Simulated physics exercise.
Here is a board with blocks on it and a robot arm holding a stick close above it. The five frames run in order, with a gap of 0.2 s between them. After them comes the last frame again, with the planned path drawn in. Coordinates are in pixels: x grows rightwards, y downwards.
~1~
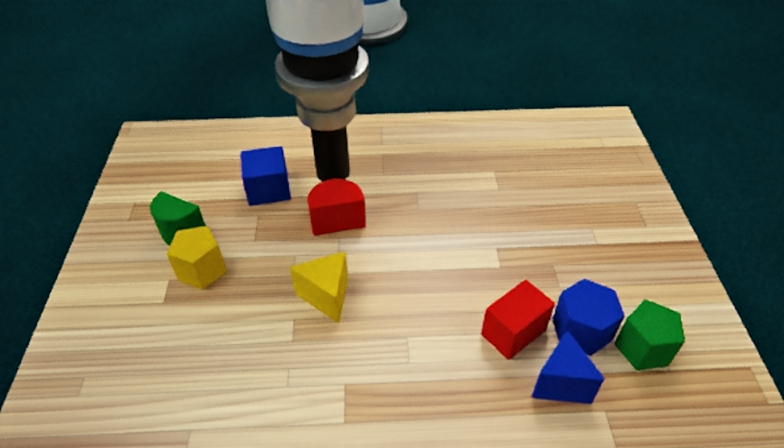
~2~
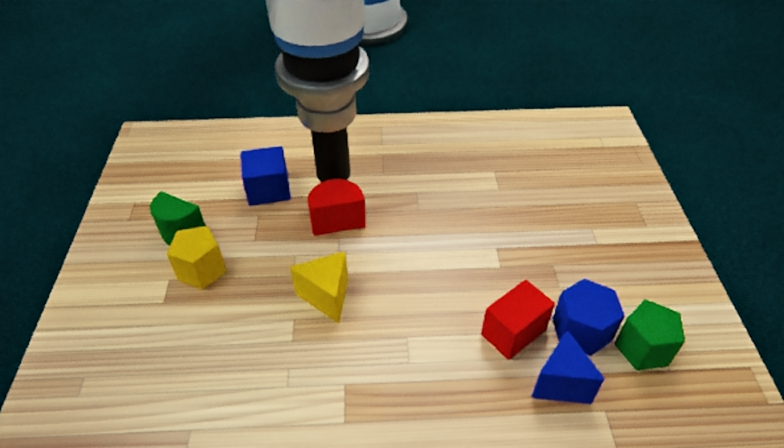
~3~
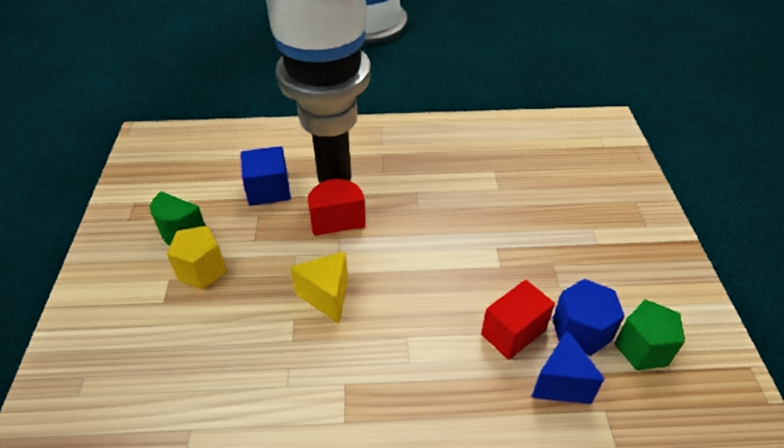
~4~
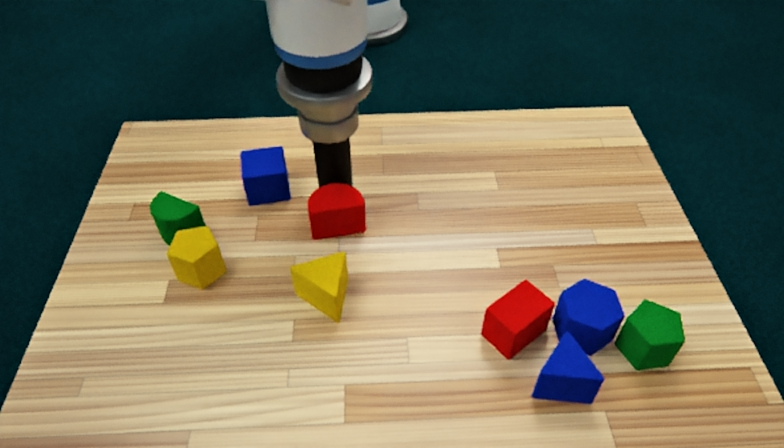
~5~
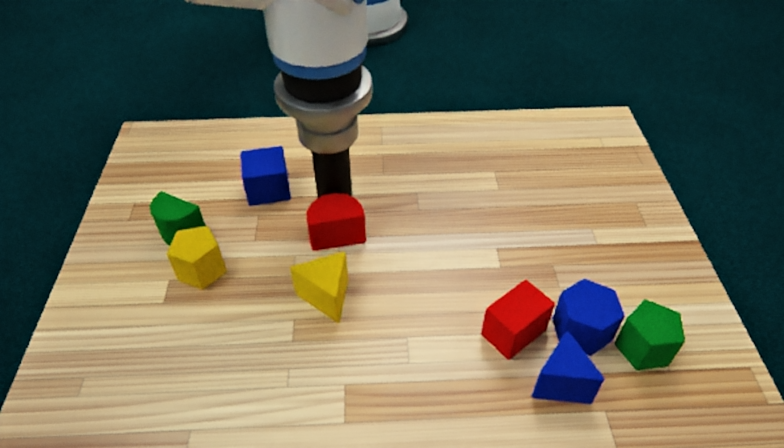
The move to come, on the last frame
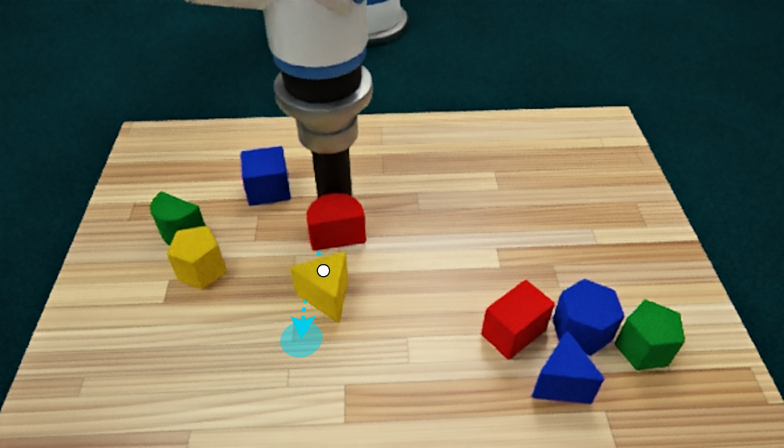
A robot arm with a black stick reaches over a light wooden board on a dark green surface, seen from a fixed, raised view. A blue cube, green and yellow blocks sit at left, a yellow triangular piece near the middle, and red, blue and green blocks cluster at lower right. The stick barely moves, then slides a red half-round block slightly toward the viewer.
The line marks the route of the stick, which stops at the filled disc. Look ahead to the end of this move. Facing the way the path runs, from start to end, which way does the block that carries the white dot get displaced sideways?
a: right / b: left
The one that fits is b, left.
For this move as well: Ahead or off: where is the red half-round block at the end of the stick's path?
Still in front.
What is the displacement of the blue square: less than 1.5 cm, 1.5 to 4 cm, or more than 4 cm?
Result: Under 1.5 cm.
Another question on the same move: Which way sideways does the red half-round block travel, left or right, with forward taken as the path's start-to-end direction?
The shift goes left.
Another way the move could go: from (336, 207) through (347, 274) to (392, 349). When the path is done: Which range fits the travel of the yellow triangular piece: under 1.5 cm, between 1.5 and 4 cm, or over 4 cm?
Once the path ends, it will sit over 4 cm from where it is now.
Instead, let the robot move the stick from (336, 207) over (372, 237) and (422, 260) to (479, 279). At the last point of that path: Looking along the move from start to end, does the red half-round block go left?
I'd say no.
Path on the board, from (336, 207) through (322, 245) and (308, 289) to (301, 339); the dot is on the yellow triangular piece.
The first path, step by step. One third of the way, stick (320, 233); yellow triangular piece (324, 285), turned 15° anticlockwise; red half-round block (329, 248), turned 25° anticlockwise.
Two thirds of the way, stick (305, 277); yellow triangular piece (335, 330), turned 30° anticlockwise; red half-round block (321, 295), turned 40° anticlockwise.
At the end, stick (299, 327); blue square in place; yellow triangular piece (362, 367), turned 55° anticlockwise; red half-round block (325, 345), turned 65° anticlockwise.
